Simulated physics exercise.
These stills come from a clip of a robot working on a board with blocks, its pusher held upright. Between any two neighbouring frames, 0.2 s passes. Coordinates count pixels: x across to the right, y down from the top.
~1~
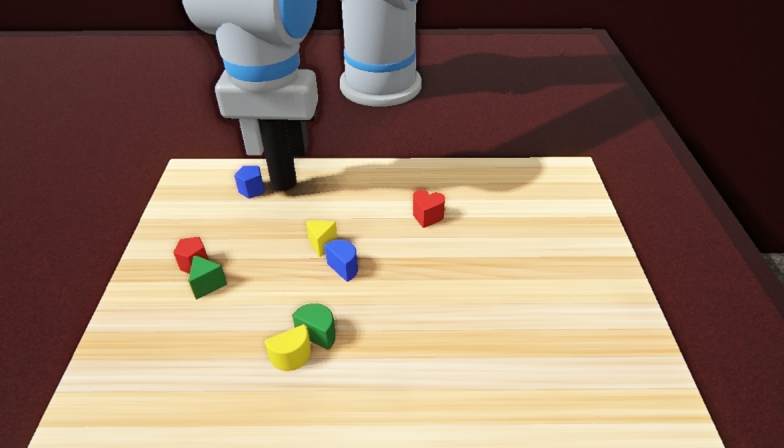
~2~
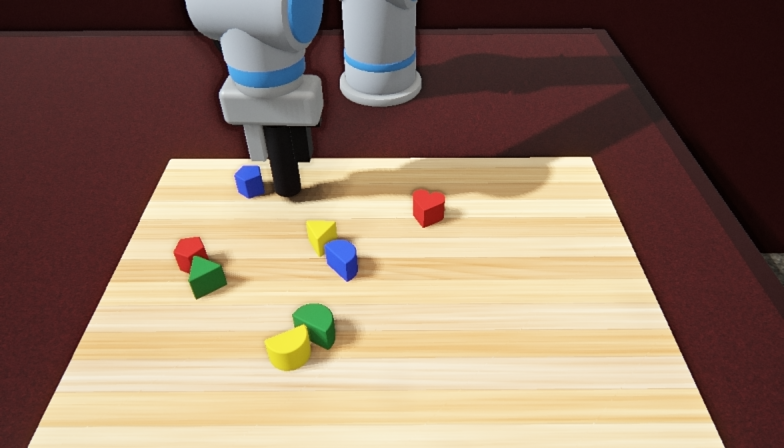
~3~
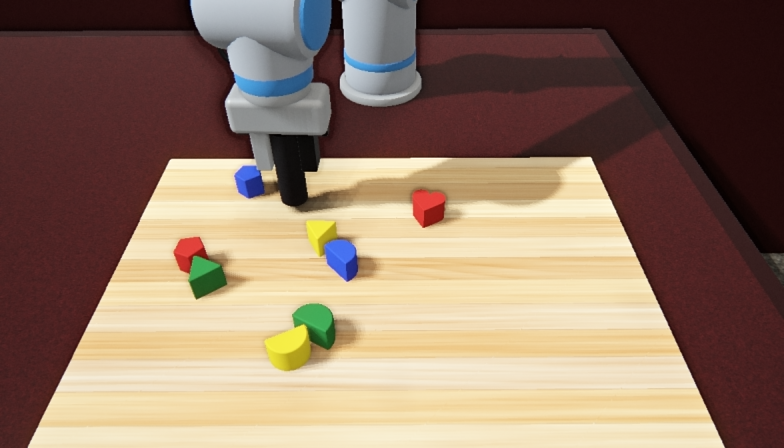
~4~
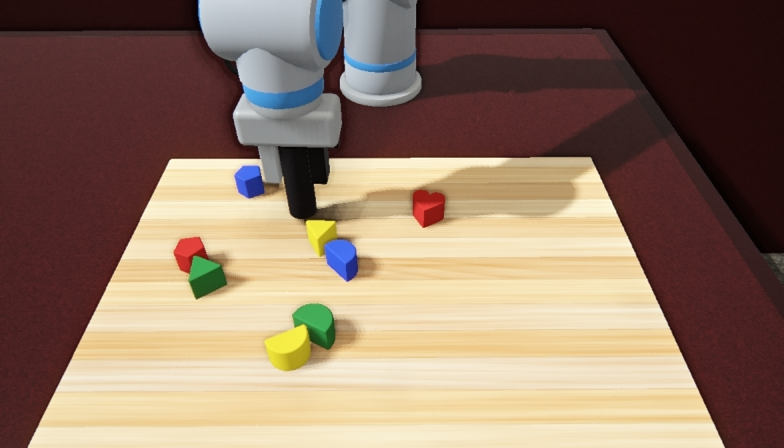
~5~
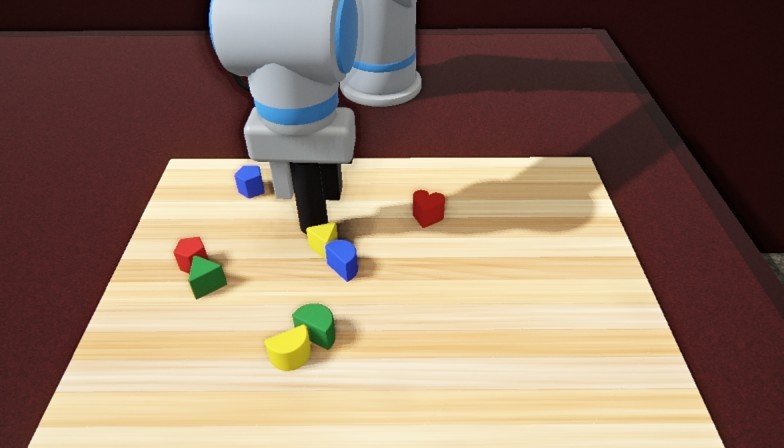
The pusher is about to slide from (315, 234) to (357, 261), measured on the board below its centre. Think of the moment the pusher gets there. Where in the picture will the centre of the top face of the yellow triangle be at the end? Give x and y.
It will likely be found at (329, 252).
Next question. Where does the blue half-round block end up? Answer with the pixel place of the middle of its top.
It sits at (349, 264).
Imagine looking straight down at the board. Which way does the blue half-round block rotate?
Viewed from overhead, the blue half-round block winds up turned anticlockwise.
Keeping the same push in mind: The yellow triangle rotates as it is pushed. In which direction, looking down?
Twists clockwise.
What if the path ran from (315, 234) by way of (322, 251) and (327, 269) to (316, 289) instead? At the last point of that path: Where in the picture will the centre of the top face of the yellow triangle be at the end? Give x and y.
At roughly (333, 283).
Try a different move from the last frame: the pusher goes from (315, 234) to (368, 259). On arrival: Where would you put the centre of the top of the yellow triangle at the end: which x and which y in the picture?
At pixel (331, 245).
On the path given first. Halfway along, pusher at (335, 240); yellow triangle at (330, 247), turned 35° clockwise; blue half-round block at (347, 258), turned 50° anticlockwise.
At the end, pusher at (357, 253); yellow triangle at (329, 252), turned 55° clockwise; blue half-round block at (349, 264), turned 65° anticlockwise.
